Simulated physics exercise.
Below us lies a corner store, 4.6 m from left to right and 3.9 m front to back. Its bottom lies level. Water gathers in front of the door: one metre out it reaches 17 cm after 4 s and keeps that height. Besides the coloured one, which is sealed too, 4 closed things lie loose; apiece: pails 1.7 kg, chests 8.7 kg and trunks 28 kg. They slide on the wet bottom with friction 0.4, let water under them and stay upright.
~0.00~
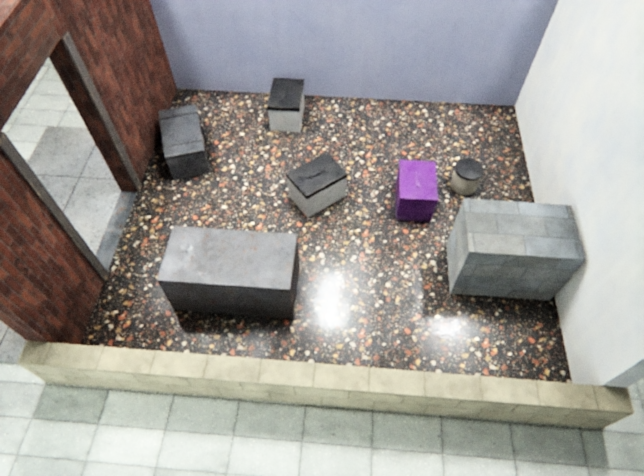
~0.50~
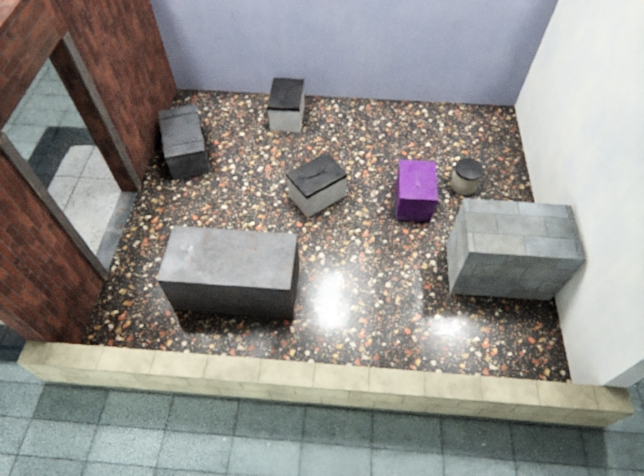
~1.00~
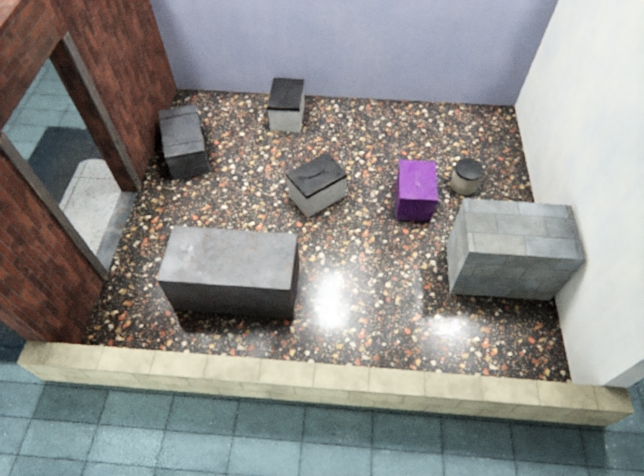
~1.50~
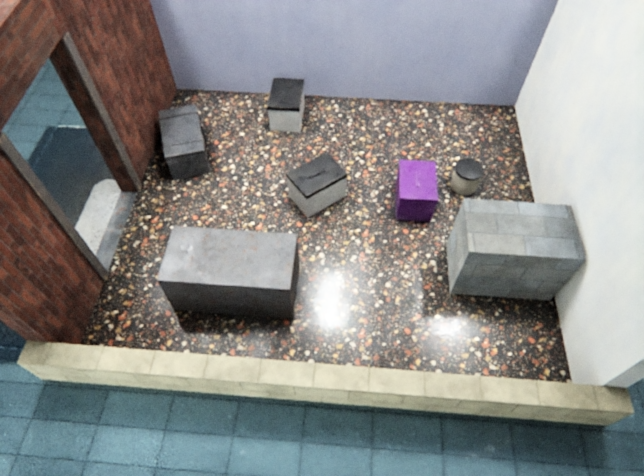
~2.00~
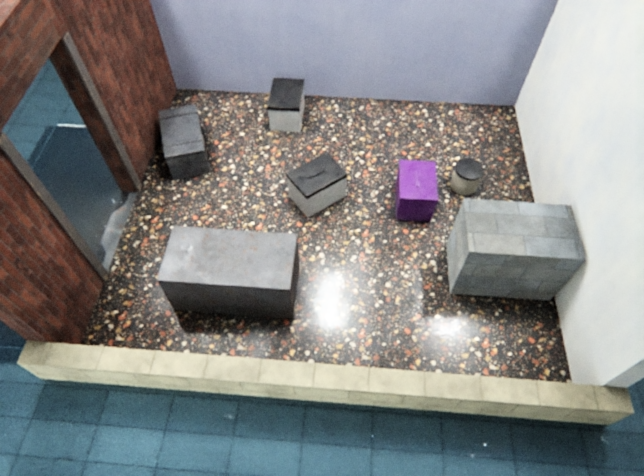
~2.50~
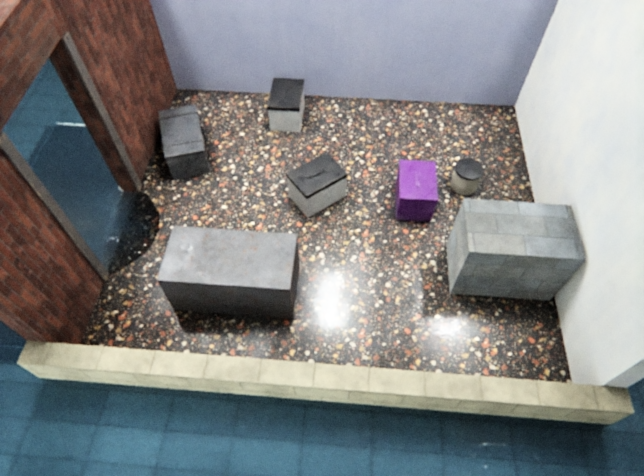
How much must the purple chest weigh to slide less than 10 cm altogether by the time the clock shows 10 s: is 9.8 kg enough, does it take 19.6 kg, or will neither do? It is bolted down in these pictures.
For it, only the higher weight holds it.
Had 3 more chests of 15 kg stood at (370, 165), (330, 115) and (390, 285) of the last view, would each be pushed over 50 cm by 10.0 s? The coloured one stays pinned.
In that order: Past it, under, less.
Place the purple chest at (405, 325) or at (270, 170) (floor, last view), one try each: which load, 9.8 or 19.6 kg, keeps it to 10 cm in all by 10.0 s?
In that order: Either load holds; only the larger holds.
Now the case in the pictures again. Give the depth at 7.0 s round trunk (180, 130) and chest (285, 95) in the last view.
About 1 and 1 cm.
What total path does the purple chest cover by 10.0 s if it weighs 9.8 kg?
Some 120 cm in all.
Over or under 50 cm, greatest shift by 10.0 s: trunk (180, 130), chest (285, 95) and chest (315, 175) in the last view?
In that order: Short of it, less, over.
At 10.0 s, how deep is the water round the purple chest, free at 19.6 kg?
About 5 cm.
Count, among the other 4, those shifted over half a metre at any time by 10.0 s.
1 of them.
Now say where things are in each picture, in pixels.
The purple chest at (418, 179), on the bottom; 0.0 m2 under water; 0 of 5 have shifted, in the first frame.
The purple chest at (418, 179) rests on the ground; 0.0 m2 under water; 0 of 5 have shifted, in the second frame.
The purple chest at (418, 179) rests on the ground; 0.0 m2 under water; 0 of 5 have shifted, in the third frame.
The purple chest at (418, 179) rests on the ground; 0.0 m2 under water; 0 of 5 have shifted, in the fourth frame.
The purple chest at (418, 179), on the bottom; water covers 0.0 m2; 0 of 5 have shifted, in the fifth frame.
The purple chest at (418, 179) rests on the ground; water covers 0.3 m2; 0 of 5 have shifted, in the sixth frame.
After 3.5 s the purple chest would be 0 cm from its start with 9.8 kg and 0 cm from its start with 19.6 kg; 0 cm of water round it then.
After 4.5 s the purple chest would be 0 cm from its start with 9.8 kg and 0 cm from its start with 19.6 kg; 0 cm of water round it then.
After 7.0 s the purple chest would be 26 cm from its start with 9.8 kg and 0 cm from its start with 19.6 kg; 4 cm of water round it then.
After 10.0 s the purple chest would be 109 cm from its start with 9.8 kg and 0 cm from its start with 19.6 kg; 5 cm of water round it then.
